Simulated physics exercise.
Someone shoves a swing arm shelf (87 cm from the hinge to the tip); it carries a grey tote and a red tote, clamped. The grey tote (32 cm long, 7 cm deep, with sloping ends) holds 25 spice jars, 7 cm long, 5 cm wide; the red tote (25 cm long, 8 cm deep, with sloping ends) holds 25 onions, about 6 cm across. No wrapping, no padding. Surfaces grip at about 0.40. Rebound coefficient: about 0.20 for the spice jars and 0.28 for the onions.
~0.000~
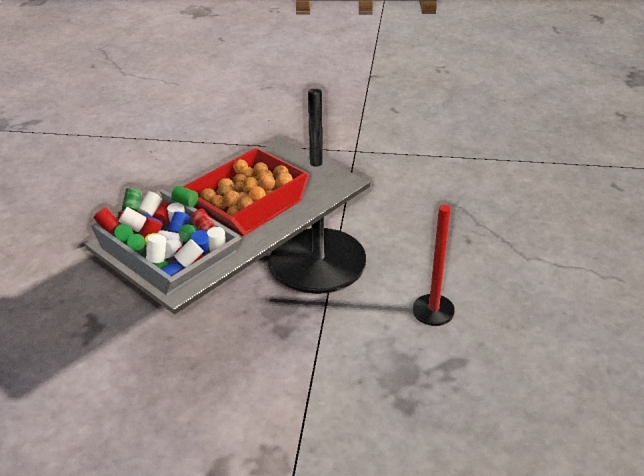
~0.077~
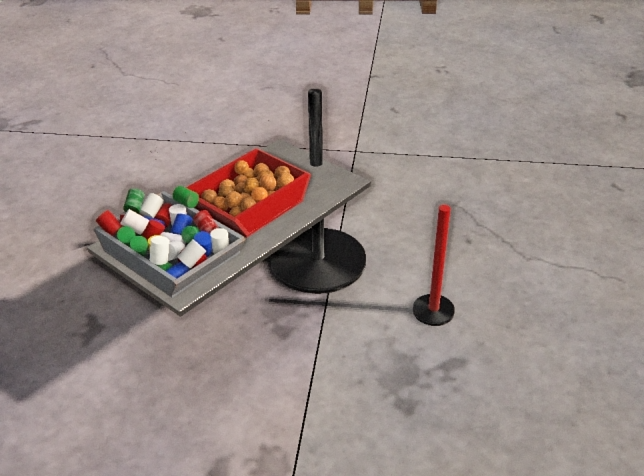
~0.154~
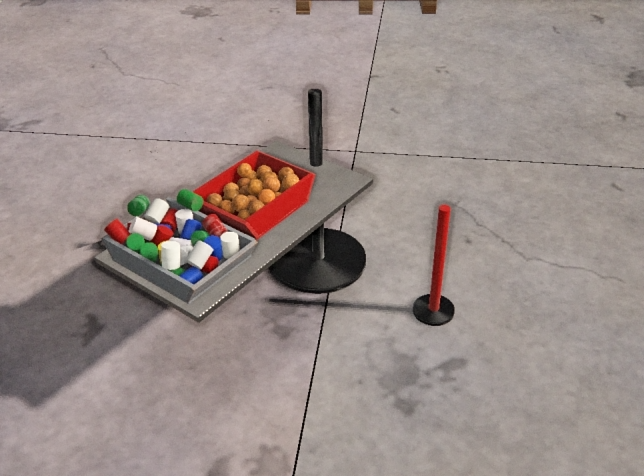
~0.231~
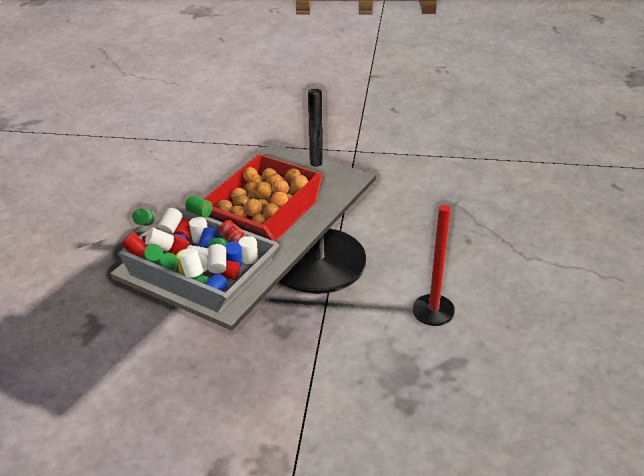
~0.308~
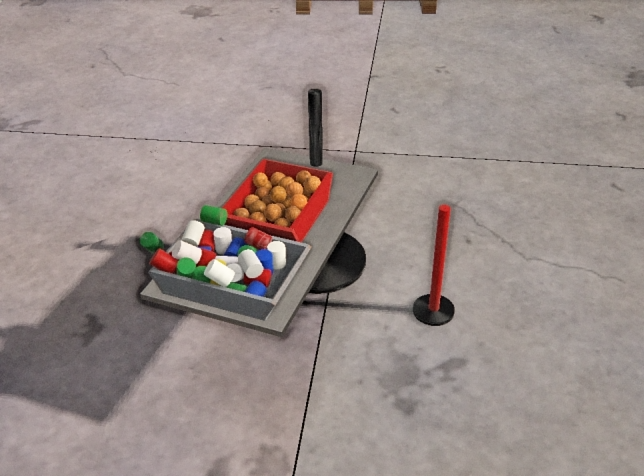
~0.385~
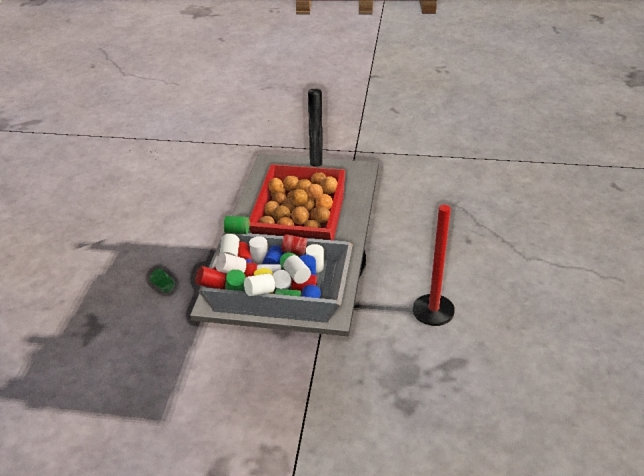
A grey shelf carrying two totes swings to the right, and a green jar drops out.
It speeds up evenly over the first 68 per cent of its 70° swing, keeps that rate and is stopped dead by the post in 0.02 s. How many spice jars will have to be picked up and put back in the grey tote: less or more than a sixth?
Out of the grey tote go more than a sixth of the spice jars.
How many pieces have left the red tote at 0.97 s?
Out by then, roughly: Red tote 0.
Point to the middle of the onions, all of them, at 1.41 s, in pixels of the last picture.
Around (367, 200).
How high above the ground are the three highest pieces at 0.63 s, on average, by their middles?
Roughly 66 cm.
After 0.55 s, end of the swing.
After 0.63 s, 7 of 25 out of the grey tote and 0 of 25 out of the red tote.
After 0.75 s, 9 of 25 out of the grey tote and 0 of 25 out of the red tote.
After 0.97 s, 10 of 25 out of the grey tote and 0 of 25 out of the red tote.
Outcome (at 1.41 s), 11 of 25 out of the grey tote and 0 of 25 out of the red tote. Asked share, 11 of 25, 44 per cent.
